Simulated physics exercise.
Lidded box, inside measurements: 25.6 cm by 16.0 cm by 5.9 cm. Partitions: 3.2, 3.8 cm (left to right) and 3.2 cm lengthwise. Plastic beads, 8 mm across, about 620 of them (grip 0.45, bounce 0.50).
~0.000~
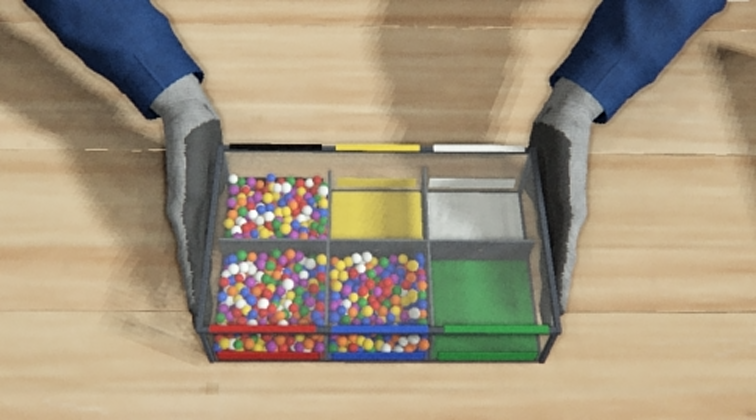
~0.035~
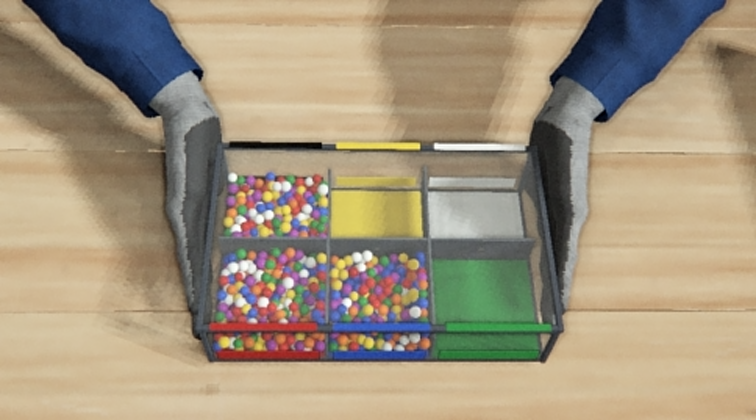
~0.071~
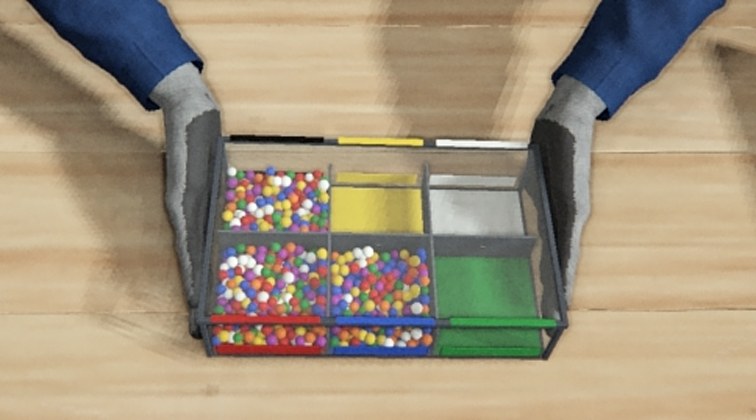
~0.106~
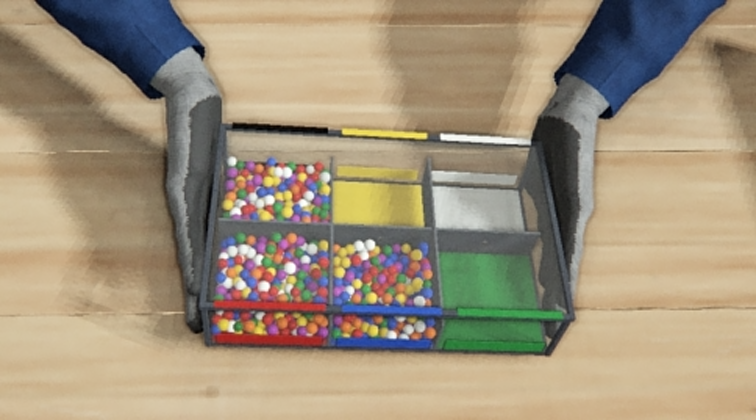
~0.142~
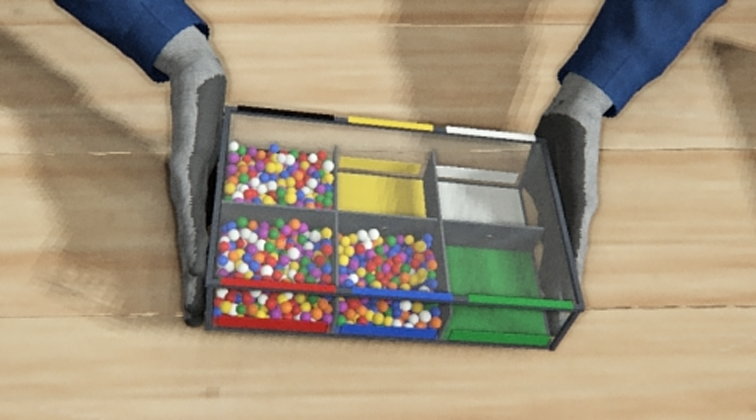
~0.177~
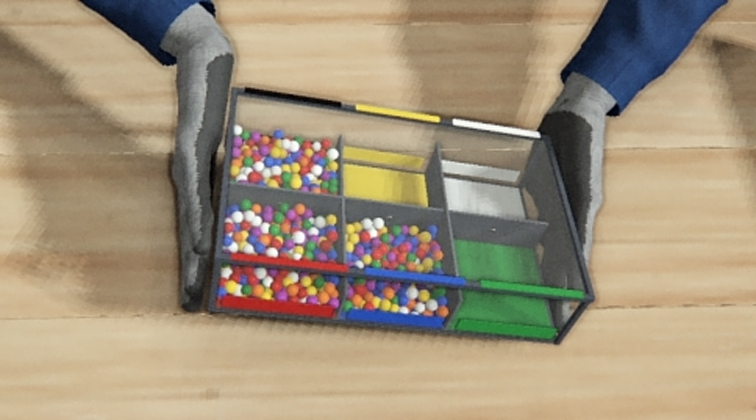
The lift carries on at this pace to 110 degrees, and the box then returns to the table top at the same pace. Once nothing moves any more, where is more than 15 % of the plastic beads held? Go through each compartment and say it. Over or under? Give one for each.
One by one: Red: Fails; blue: Fails; green: Fails; yellow: Succeeds; white: Succeeds; black: Fails.
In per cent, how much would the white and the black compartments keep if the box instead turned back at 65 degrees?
The white compartment would get 10 per cent and the black one 25 per cent.
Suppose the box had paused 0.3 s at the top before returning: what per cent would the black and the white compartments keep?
Result - black: 5 %, white: 60 %.
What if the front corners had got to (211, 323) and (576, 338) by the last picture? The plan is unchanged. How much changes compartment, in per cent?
That would be some 65 in a hundred.
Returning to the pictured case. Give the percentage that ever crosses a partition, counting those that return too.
Close to 90 in a hundred.
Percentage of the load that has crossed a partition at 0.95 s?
Roughly 55 in a hundred.
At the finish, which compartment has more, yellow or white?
Answer: White.
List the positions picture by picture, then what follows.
In the first picture, box tilt 0 degrees, front corners at (202, 328) and (555, 329); red 35 %, blue 25 %, black 40 %.
In the second picture, box tilt 1 degrees, front corners at (202, 326) and (557, 327).
In the third picture, box tilt 3 degrees, front corners at (203, 318) and (562, 322).
In the fourth picture, box tilt 6 degrees, front corners at (206, 303) and (568, 315), lowest corner right back.
In the fifth picture, box tilt 11 degrees, front corners at (212, 281) and (578, 306), lowest corner right back.
In the sixth picture, box tilt 16 degrees, front corners at (221, 255) and (588, 296), lowest corner right back; red 35 %, blue 25 %, black 40 %. The box's pace is about 135 degrees a second.
After 0.95 s, tilt 110 degrees; red 10 %, blue 20 %, green 5 %, yellow 20 %, white 20 %, black 25 %.
After 1.46 s, tilt 49 degrees; blue 5 %, green 5 %, yellow 25 %, white 55 %, black 5 %.
Then, at 2.03 s, tilt 0 degrees; blue 5 %, green 5 %, yellow 25 %, white 55 %, black 5 %.
At rest (2.7 s), red 0 %, blue 5 %, green 5 %, yellow 25 %, white 55 %, black 5 %.
